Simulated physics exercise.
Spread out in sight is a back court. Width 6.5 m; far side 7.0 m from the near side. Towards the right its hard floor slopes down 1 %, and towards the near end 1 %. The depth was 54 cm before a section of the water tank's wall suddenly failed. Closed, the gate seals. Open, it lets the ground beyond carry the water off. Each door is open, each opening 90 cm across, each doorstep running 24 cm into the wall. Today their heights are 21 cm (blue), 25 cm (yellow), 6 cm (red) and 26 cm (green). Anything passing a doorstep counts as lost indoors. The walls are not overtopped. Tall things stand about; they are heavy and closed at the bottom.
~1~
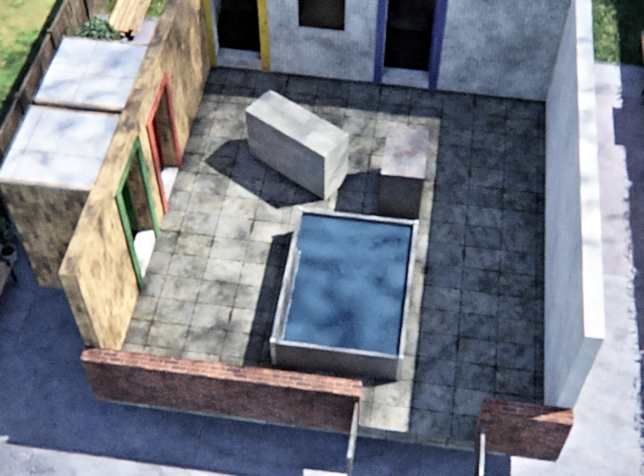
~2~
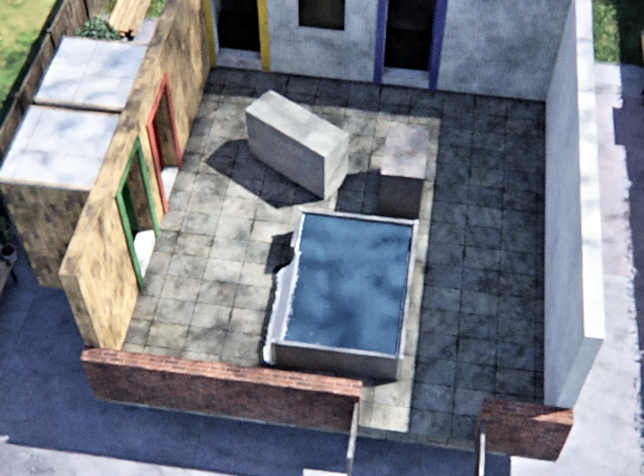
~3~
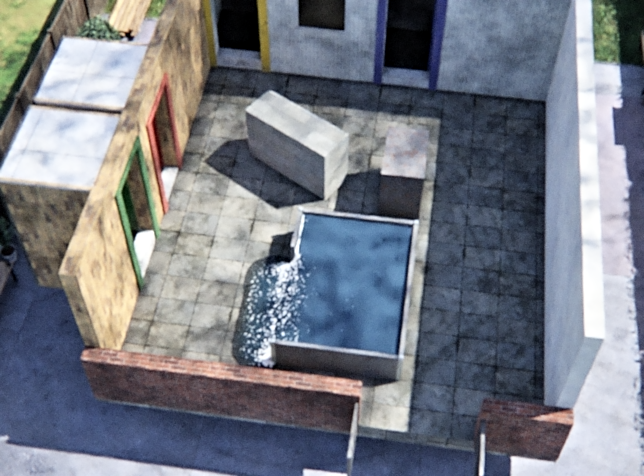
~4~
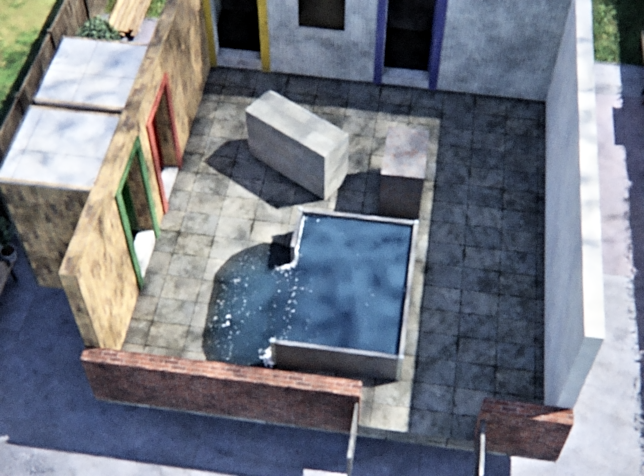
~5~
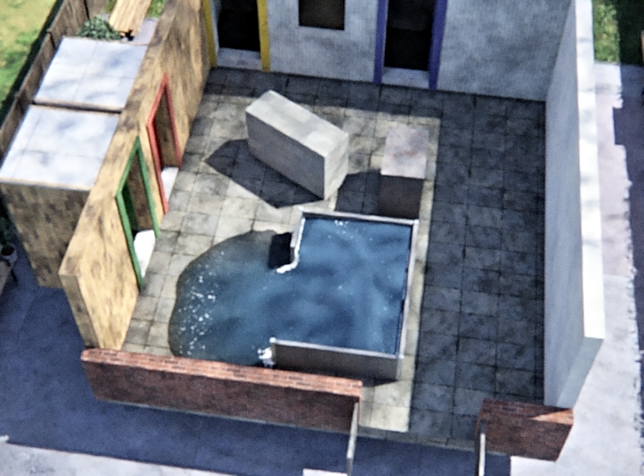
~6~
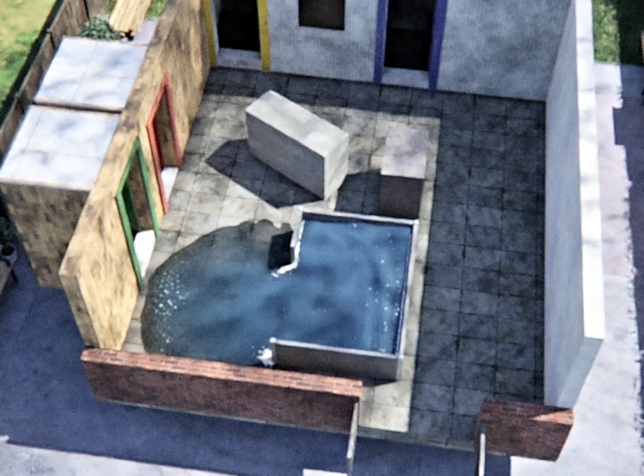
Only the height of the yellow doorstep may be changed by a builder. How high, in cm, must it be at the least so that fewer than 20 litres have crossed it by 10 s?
At least roughly 12 cm high.
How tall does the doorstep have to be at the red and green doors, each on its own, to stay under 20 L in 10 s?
About 6.0 cm at red and about 22 cm at green.
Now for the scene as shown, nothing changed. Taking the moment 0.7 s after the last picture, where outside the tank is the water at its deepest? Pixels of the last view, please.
About (116, 366).
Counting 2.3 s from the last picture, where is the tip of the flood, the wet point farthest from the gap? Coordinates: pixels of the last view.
Roughly at (202, 95) in the last view.
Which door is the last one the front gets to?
Answer: Blue.
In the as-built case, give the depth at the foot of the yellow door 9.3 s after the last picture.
It stands about 5.0 centimetres deep.
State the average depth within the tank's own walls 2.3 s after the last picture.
Average depth: Approx. 20 cm.
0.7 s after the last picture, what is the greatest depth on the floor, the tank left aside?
Around 38 centimetres.
Then, 0.7 s after the last picture water covers 20 % of the floor, deepest (38 cm) near (116, 366); it has not reached the yellow door.
Then, 2.3 s after the last picture water covers 30 % of the floor, deepest (29 cm) near (218, 338); it has not reached the yellow door.
Then, 9.3 s after the last picture water covers 95 % of the floor, deepest (12 cm) near (545, 225); 5 cm at the yellow door, 0 litres in over its 25 cm doorstep.
At the yellow door as built, the water peaked near 18 cm, 4.3 s after the last picture.
Run again over the same 10 s with other heights there, 33 litres in over 10.5 cm, 7 litres over 14 cm. The limit of 20 litres is kept from about 12 cm up.
